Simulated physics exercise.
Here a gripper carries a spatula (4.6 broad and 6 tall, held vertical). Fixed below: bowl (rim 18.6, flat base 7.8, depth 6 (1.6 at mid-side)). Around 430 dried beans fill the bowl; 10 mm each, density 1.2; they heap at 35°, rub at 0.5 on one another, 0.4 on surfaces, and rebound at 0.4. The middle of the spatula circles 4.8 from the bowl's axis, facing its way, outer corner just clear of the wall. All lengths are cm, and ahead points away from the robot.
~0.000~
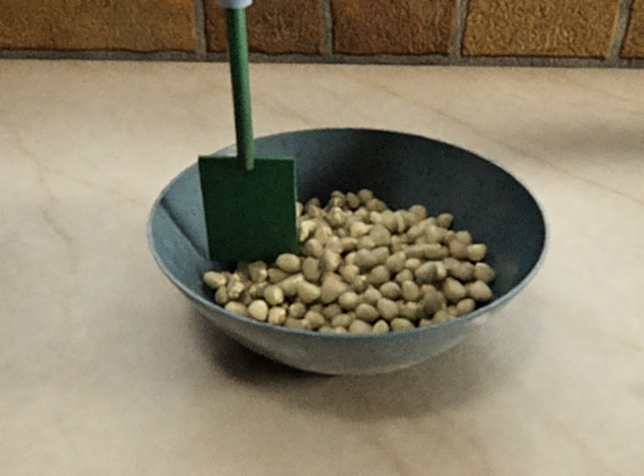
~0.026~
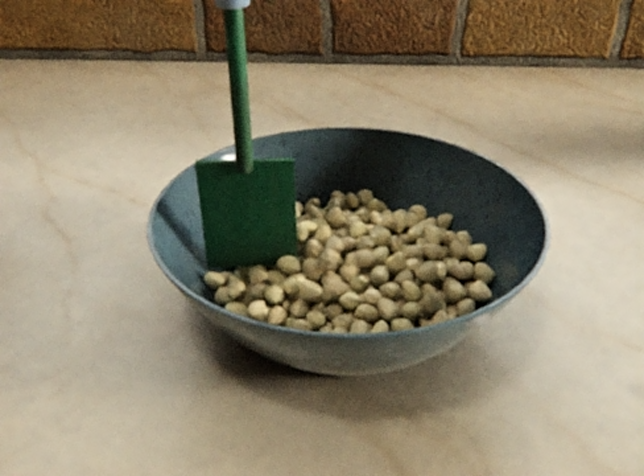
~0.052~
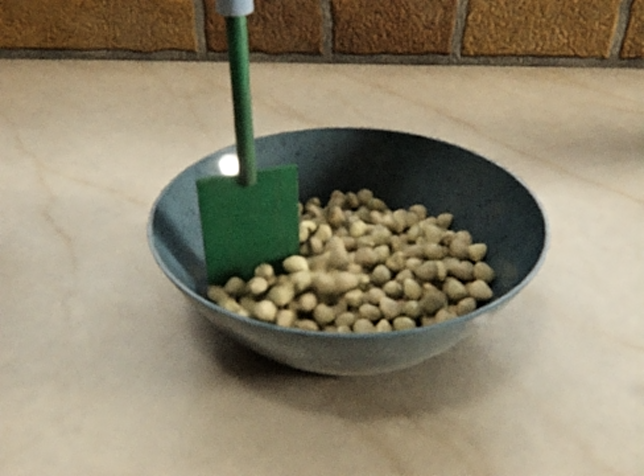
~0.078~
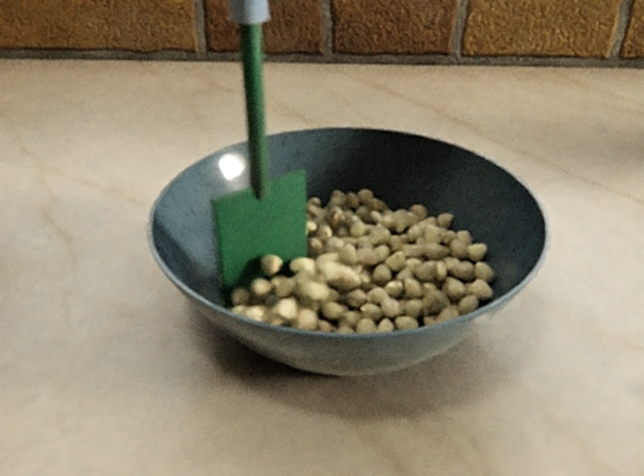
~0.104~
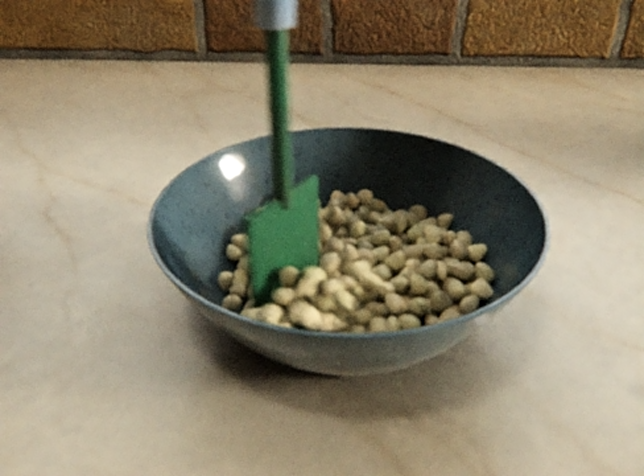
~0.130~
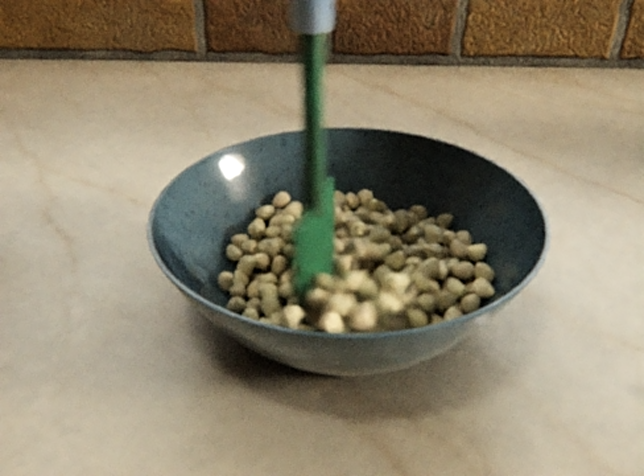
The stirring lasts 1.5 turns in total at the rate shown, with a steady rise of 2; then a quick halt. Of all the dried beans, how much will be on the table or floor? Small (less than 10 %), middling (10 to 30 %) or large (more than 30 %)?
Share on the table or floor: Small (less than 10 %).
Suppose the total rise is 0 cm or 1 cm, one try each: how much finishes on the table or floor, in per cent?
Some 20 and 10 per cent.
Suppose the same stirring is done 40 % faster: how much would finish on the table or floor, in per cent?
Then about 10 per cent.
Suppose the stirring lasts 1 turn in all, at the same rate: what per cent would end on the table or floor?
It would be near 5 per cent.
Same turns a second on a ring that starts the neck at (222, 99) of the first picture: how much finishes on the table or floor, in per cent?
About 0 per cent.
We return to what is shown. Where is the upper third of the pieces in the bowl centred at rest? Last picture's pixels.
At about (357, 249).
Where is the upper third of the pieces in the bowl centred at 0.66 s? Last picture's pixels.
At about (353, 248).
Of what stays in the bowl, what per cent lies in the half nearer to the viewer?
About 45 per cent.
By 0.39 s, 256° round, highest piece 9 above the table; 411 in the bowl, 7 on the table or floor, 8 in flight or on the tool.
By 0.66 s, 76° round, highest piece 5 above the table; 399 in the bowl, 27 on the table or floor.
By 0.99 s, 180° round, highest piece 5 above the table; 399 in the bowl, 27 on the table or floor.
By 1.69 s, 180° round, highest piece 5 above the table; 399 in the bowl, 27 on the table or floor.
Final count, 399 in the bowl, 27 on the table or floor. That is 6 % on the table or floor.
